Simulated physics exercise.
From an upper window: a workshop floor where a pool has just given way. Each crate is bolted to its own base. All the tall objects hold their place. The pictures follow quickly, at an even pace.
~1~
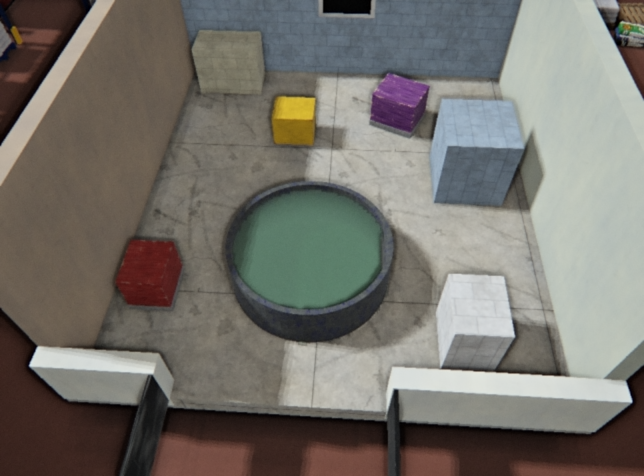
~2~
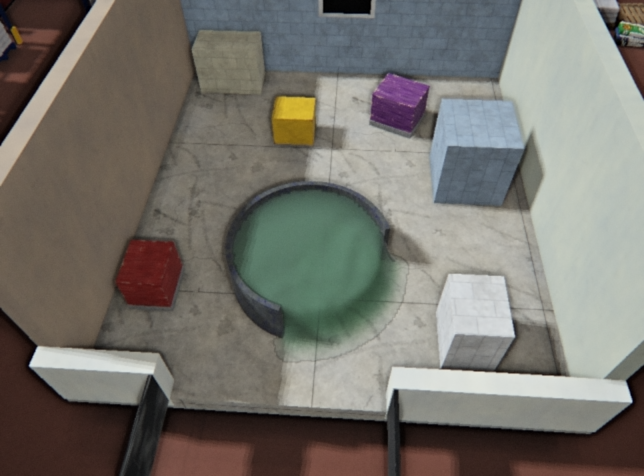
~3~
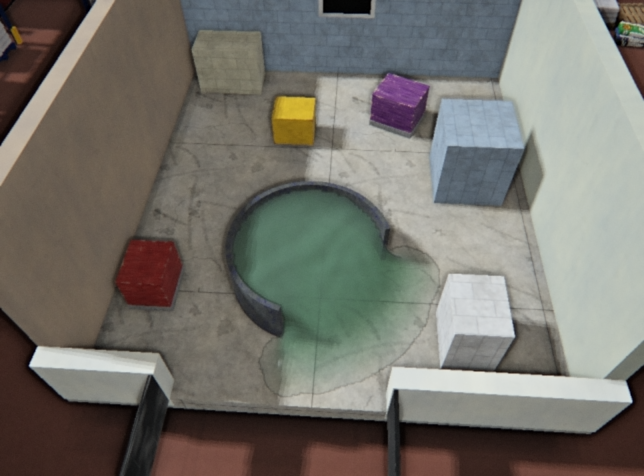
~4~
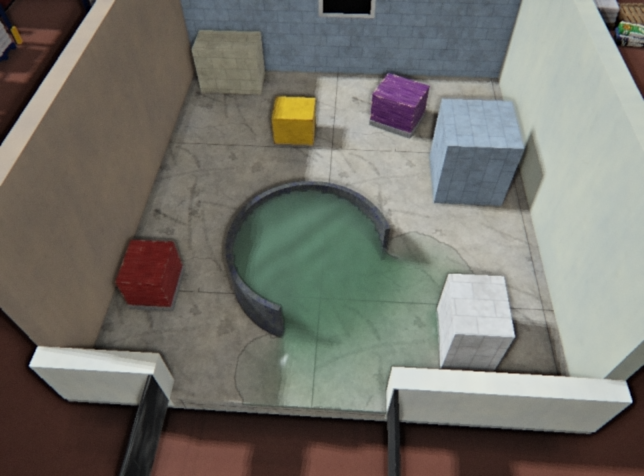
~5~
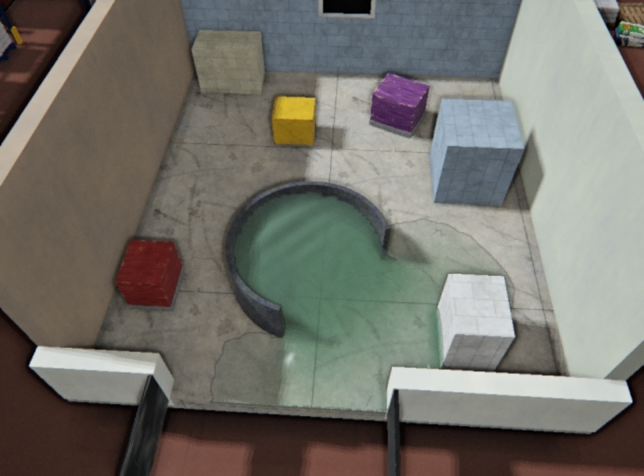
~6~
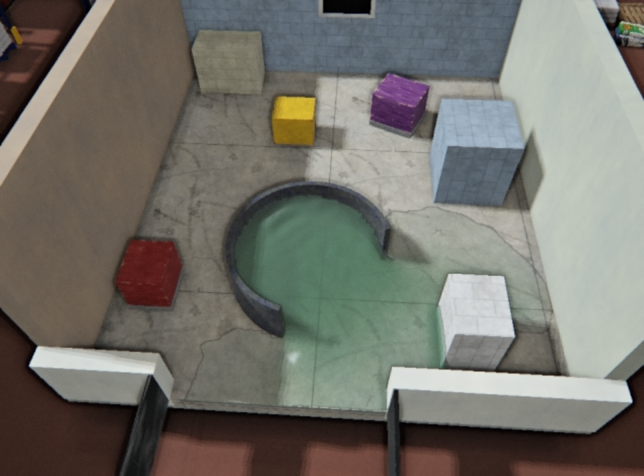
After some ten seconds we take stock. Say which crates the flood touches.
One by one: The purple crate stays dry; the yellow crate gets wet; the red crate stays dry.
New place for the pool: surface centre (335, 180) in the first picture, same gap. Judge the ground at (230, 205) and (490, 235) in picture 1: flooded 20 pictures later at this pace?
One after the other: Not flooded, flooded.
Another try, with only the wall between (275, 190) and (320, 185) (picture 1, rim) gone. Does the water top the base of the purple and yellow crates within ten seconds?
Then: The purple crate is topped; the yellow crate is wetted.
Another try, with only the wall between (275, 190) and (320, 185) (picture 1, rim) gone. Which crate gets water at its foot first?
The one in yellow.
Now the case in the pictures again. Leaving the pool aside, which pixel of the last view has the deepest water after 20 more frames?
Near (480, 207).
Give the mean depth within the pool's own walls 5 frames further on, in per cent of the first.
Close to 44 %.
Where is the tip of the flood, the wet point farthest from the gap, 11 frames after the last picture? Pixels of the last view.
At about (512, 147).
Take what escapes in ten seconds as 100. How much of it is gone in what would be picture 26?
Some 70 per cent.
A moment on, water covers 20 % of the floor; the purple crate not reached, the yellow crate not reached, the red crate not reached.
Next, water covers 20 % of the floor; the purple crate not reached, the yellow crate not reached, the red crate not reached.
Then, water covers 35 % of the floor; the purple crate not reached, the yellow crate not reached, the red crate not reached.
Later, water covers 65 % of the floor; the purple crate water round its plinth, the yellow crate water round its plinth, the red crate not reached.
In the end, water covers 80 % of the floor; the purple crate stayed above the water, the yellow crate was topped, the red crate stayed above the water.
